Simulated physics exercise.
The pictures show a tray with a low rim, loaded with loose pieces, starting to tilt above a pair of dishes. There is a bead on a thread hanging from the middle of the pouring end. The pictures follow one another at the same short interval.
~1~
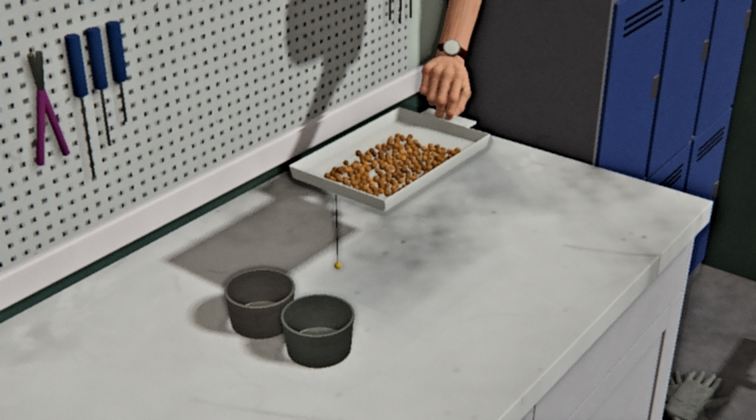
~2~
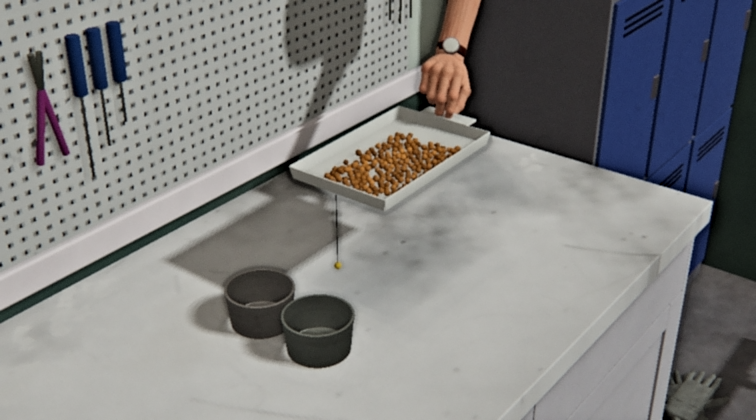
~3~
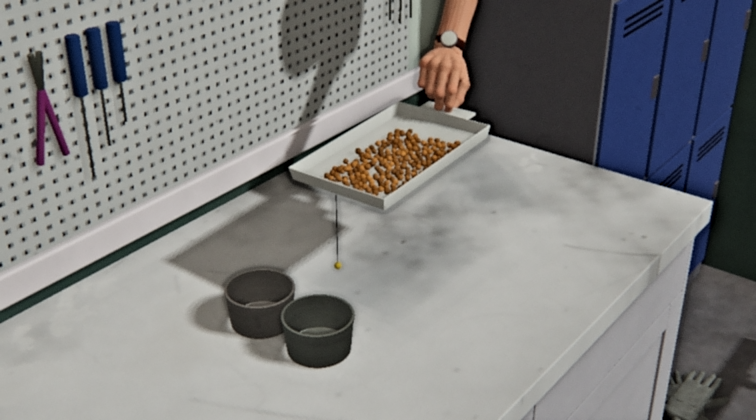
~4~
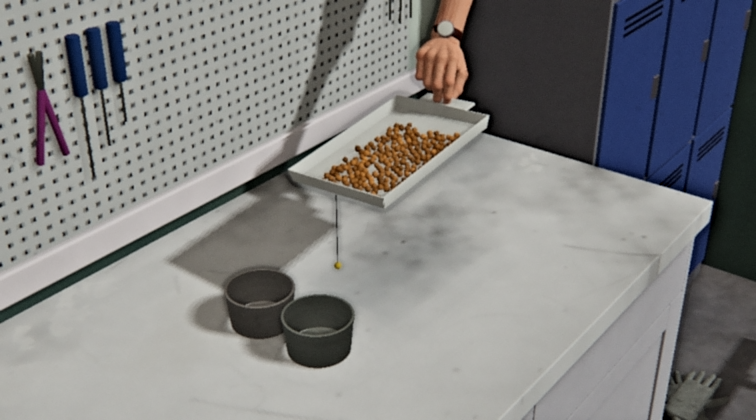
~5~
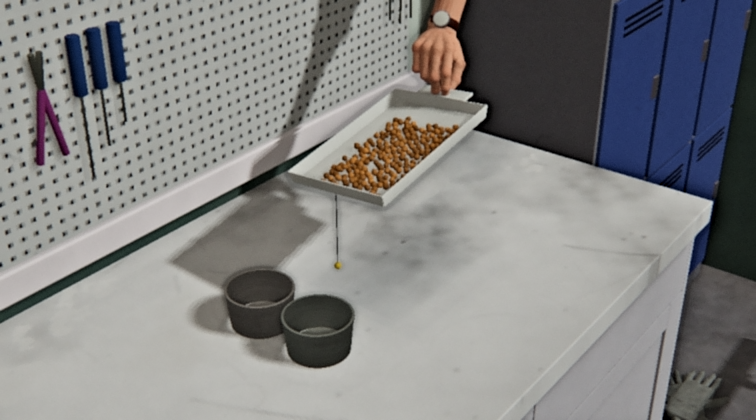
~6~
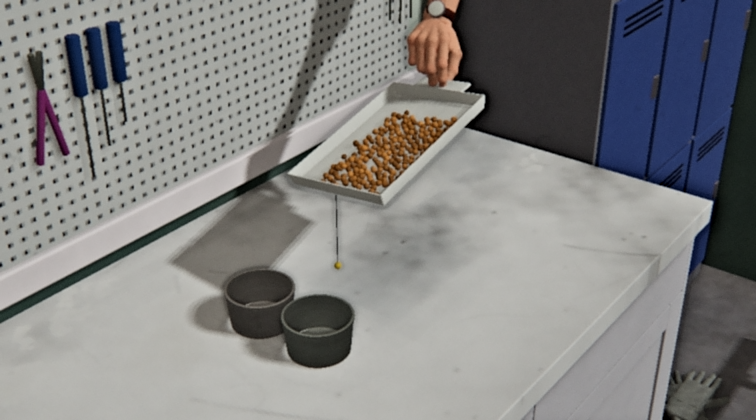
A tray of roasted chickpeas tilts slightly toward its left corner as a hand raises its far end.
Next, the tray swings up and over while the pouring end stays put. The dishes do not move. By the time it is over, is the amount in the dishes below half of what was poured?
Yes - most gets spilled.
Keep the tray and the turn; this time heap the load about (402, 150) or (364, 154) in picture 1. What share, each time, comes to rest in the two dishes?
Around 10 percent the first time, around 10 percent the second.
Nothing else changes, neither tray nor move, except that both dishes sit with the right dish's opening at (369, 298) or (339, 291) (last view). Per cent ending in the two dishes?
Roughly 50 % and 80 %.
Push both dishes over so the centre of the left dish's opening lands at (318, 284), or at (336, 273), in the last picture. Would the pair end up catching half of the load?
Short of half, then short of half.
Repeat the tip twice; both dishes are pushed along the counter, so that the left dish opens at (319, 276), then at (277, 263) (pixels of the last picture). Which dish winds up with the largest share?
Placement one: The left-positioned dish. Placement two: The left-positioned dish.
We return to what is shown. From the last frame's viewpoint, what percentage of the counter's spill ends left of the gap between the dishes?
Roughly 40 in a hundred.
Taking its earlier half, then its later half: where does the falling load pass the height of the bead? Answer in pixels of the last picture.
Early half (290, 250), late half (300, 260).
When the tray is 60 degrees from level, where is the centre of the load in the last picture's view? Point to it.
In the last view, the load is centred near (336, 152).
Soon, tray tipped steeply; nearly all on the tray; a stray few outside both; a stray few in the air.
A while on, tray tipped past a quarter turn; nearly all on the tray; a stray few outside both; a stray few in the air.
Towards the end, tray tipped past a quarter turn; a stray few in the right dish; a small part in the left dish; most outside both.
Finally, tray tipped past a quarter turn; a stray few in the right dish; a small part in the left dish; most outside both.
